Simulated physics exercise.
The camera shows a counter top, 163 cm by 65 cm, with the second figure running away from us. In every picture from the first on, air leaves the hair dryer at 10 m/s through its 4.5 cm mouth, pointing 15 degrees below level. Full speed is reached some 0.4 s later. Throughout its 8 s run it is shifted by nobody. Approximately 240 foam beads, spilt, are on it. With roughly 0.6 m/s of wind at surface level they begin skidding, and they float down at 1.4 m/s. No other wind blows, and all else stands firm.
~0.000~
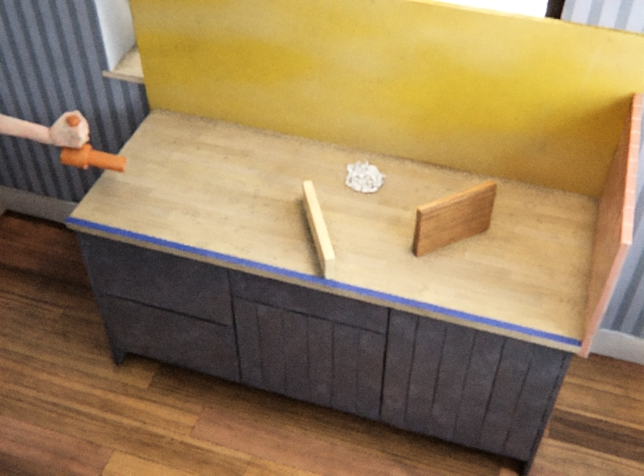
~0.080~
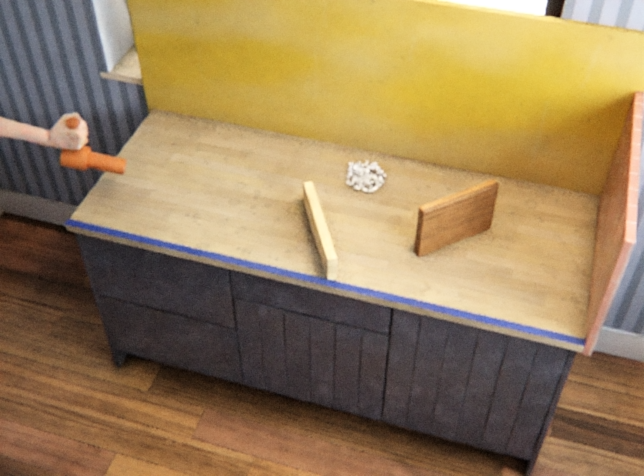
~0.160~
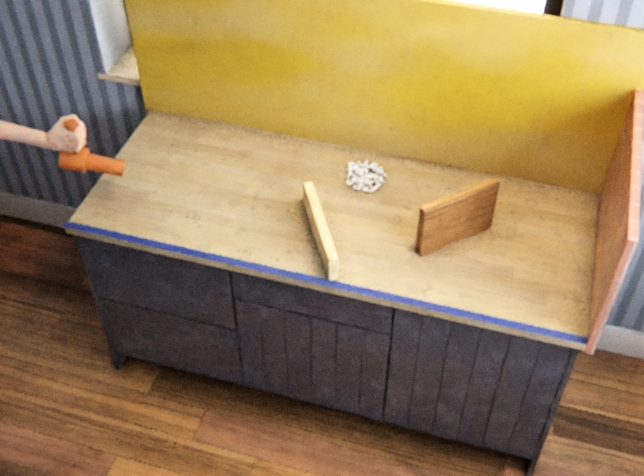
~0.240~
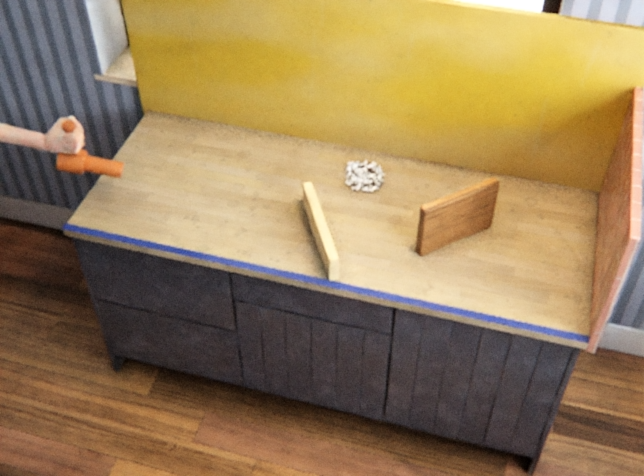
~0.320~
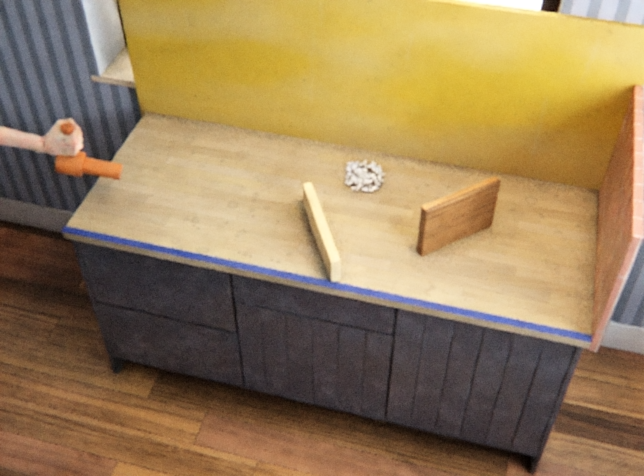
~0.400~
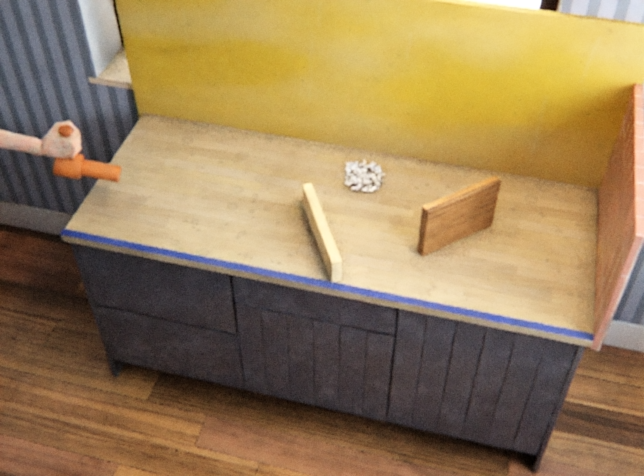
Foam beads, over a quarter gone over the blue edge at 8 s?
Beyond one in four.
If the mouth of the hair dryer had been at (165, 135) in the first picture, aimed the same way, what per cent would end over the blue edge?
The share would be near 90 %.
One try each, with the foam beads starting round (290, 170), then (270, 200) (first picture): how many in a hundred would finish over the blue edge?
90 %, 80 %.
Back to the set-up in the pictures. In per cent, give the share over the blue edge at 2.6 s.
It comes to around 60 %.
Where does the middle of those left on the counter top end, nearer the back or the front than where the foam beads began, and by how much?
To the far end, near enough 10 cm.
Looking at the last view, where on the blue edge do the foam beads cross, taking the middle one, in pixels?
Near (588, 340).
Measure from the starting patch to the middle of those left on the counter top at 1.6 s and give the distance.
It comes to near 75 cm.
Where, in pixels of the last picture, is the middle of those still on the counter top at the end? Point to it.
Around (594, 193).
After 1.6 s, 0 % are over the blue edge; the middle of those still in play is near (596, 241); 6 % have settled or left.
After 2.6 s, 57 % are over the blue edge; the middle of those still in play is near (597, 206); 56 % have settled or left.
After 4.4 s, 72 % are over the blue edge; the middle of those still in play is near (598, 196); 78 % have settled or left.
After 8.0 s, at the end, 78 % are over the blue edge; the middle of those still in play is near (598, 197).
